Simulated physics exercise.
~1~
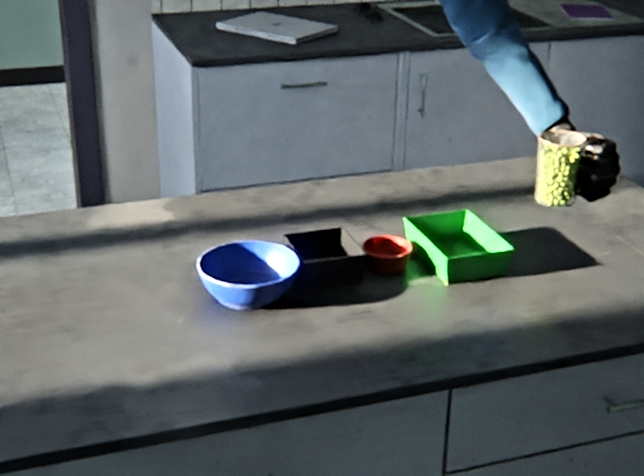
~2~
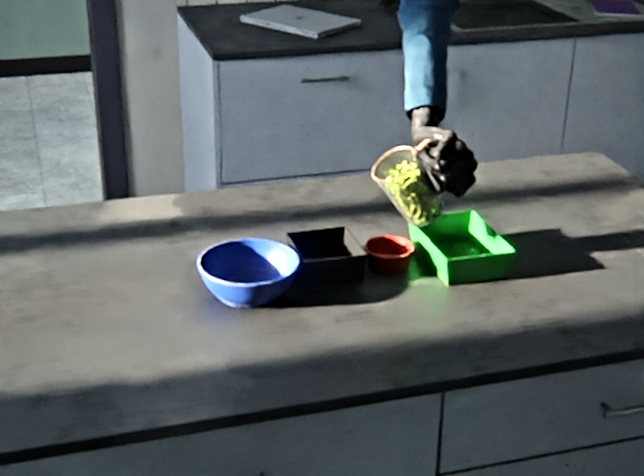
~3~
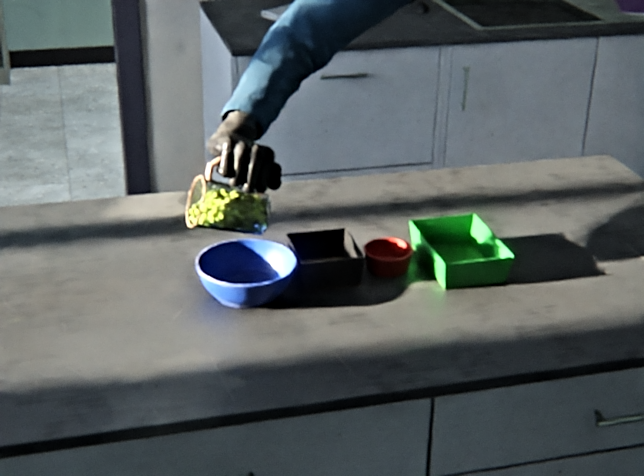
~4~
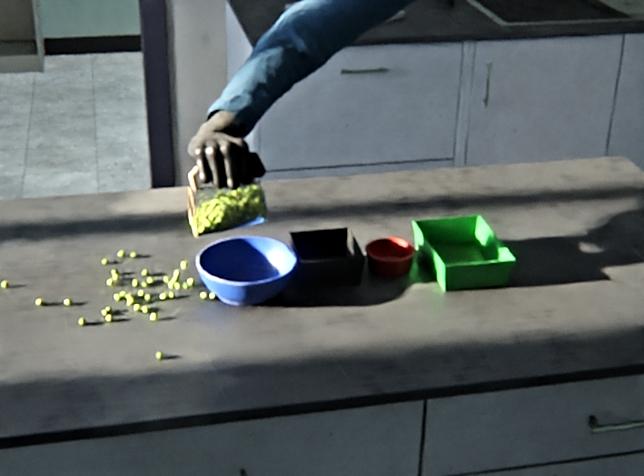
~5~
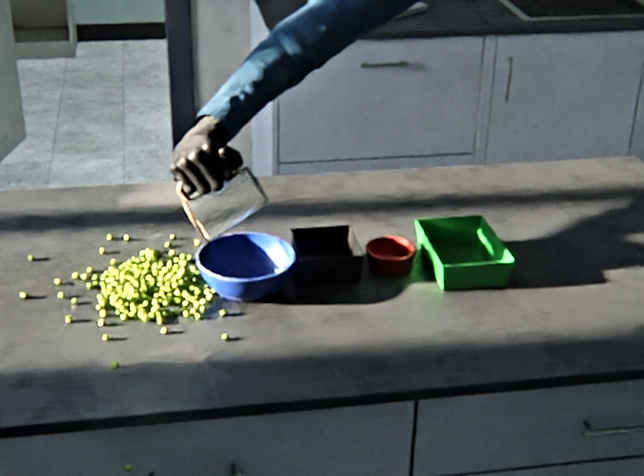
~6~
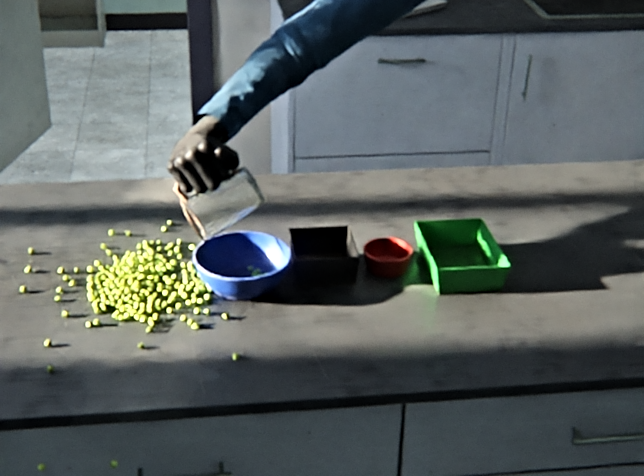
Kitchen counter with a gloved hand carrying a clear cup of green peas leftward, tipping it, mostly spilling them beside a blue bowl.
